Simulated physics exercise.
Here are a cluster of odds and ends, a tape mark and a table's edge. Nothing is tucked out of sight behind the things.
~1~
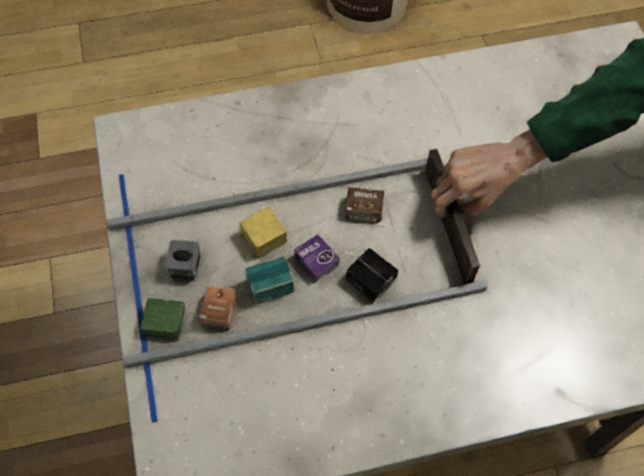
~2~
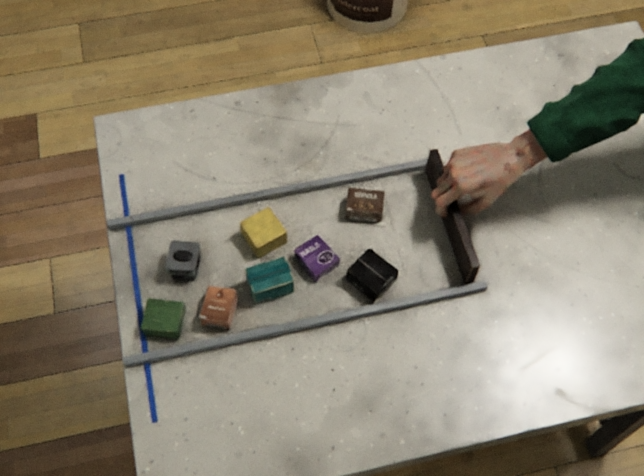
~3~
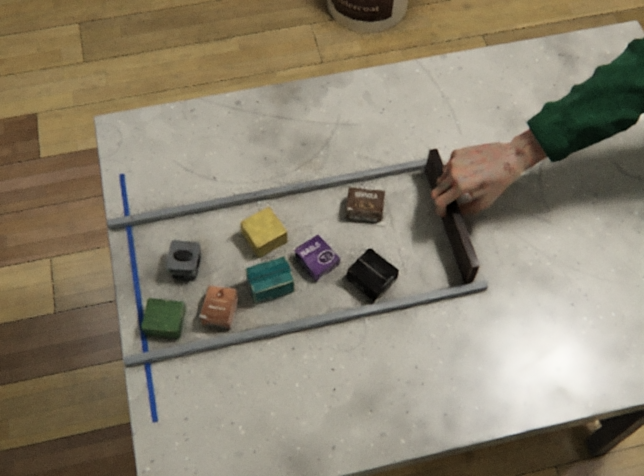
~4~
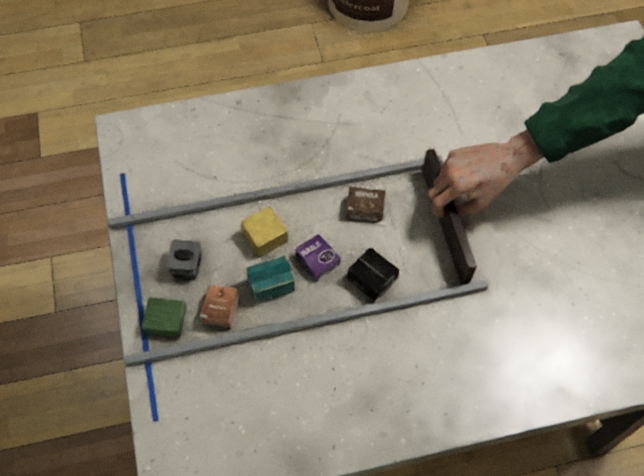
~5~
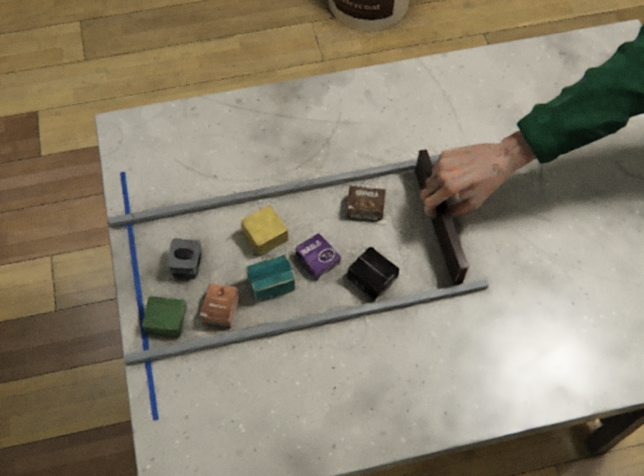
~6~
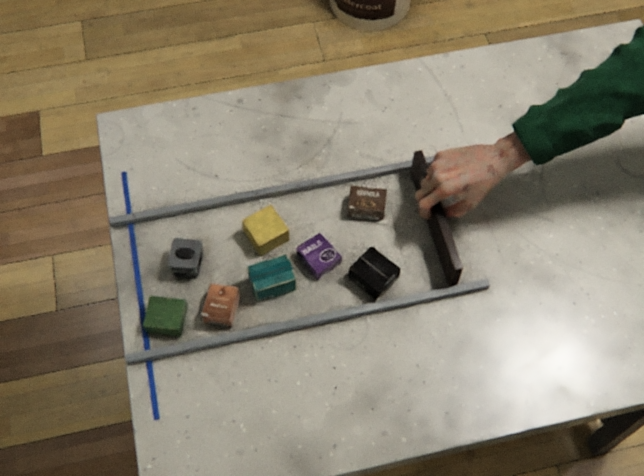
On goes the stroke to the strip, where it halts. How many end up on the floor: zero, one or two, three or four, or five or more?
Five or more.
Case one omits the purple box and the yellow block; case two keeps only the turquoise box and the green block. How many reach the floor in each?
You'd see 4 fallen, and 3 in the other try.
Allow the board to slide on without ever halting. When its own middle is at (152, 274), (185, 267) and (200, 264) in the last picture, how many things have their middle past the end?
5, 3, 3.
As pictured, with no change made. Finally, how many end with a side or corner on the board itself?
That would be 3 of them.
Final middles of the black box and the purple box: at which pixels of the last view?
Black box: About (124, 321); purple box: About (122, 286).
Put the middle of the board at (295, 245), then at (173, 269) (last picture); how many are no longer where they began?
The number moved is 6 and then 8.
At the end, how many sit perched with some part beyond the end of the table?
The figure is 3.
A little later, none off yet; green block at rest near (166, 316); grey case at rest near (186, 258); orange box at rest near (221, 305).
Next, none off yet; green block shifted a little near (147, 323); grey case shifted a little near (174, 263); orange box shifted about its own width near (180, 316).
Later still, one off so far; green block fallen; grey case tilted well over near (95, 298); orange box tilted well over near (108, 344).
When it is over, the number that fall off is five or more; down, yellow block, turquoise box, orange box, grey case and green block.
